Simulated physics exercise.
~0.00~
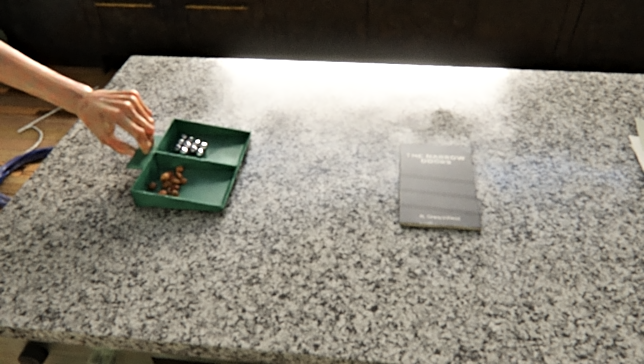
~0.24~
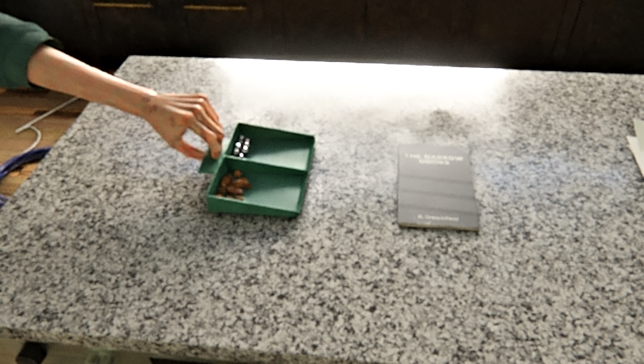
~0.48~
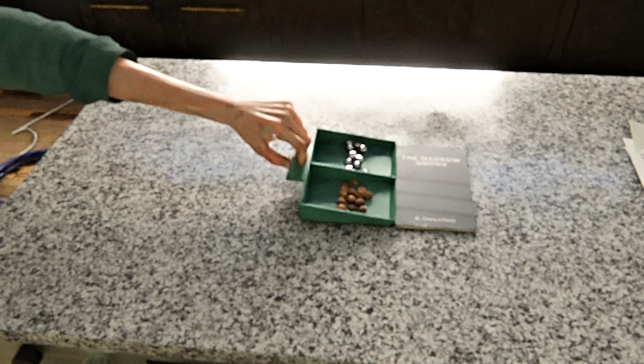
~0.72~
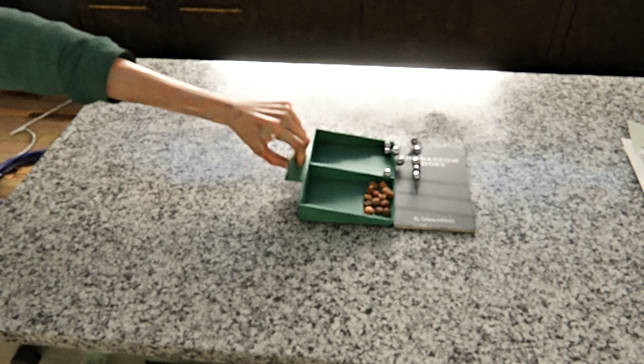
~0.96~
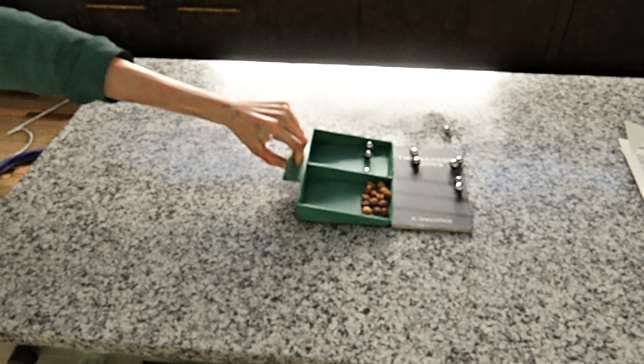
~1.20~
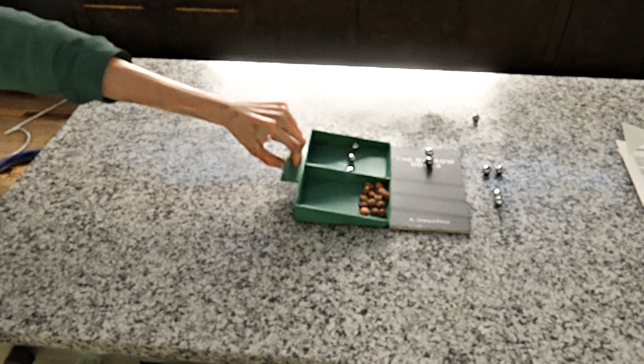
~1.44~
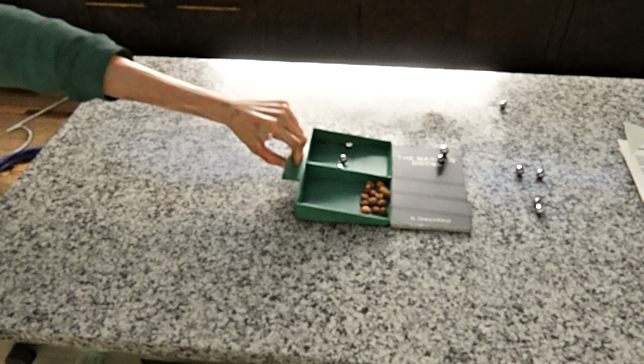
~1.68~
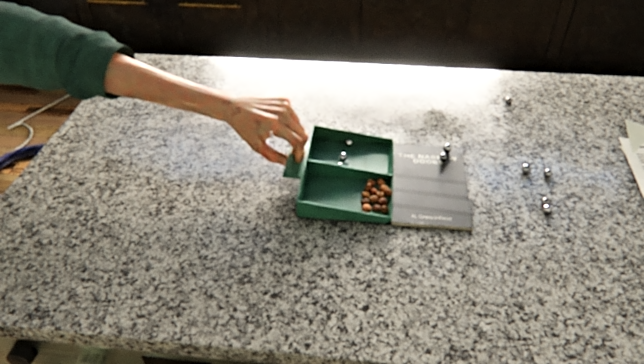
A hand sliding a green divided tray right into a thin book, most silvery pieces spilling out while brown ones stay inside.
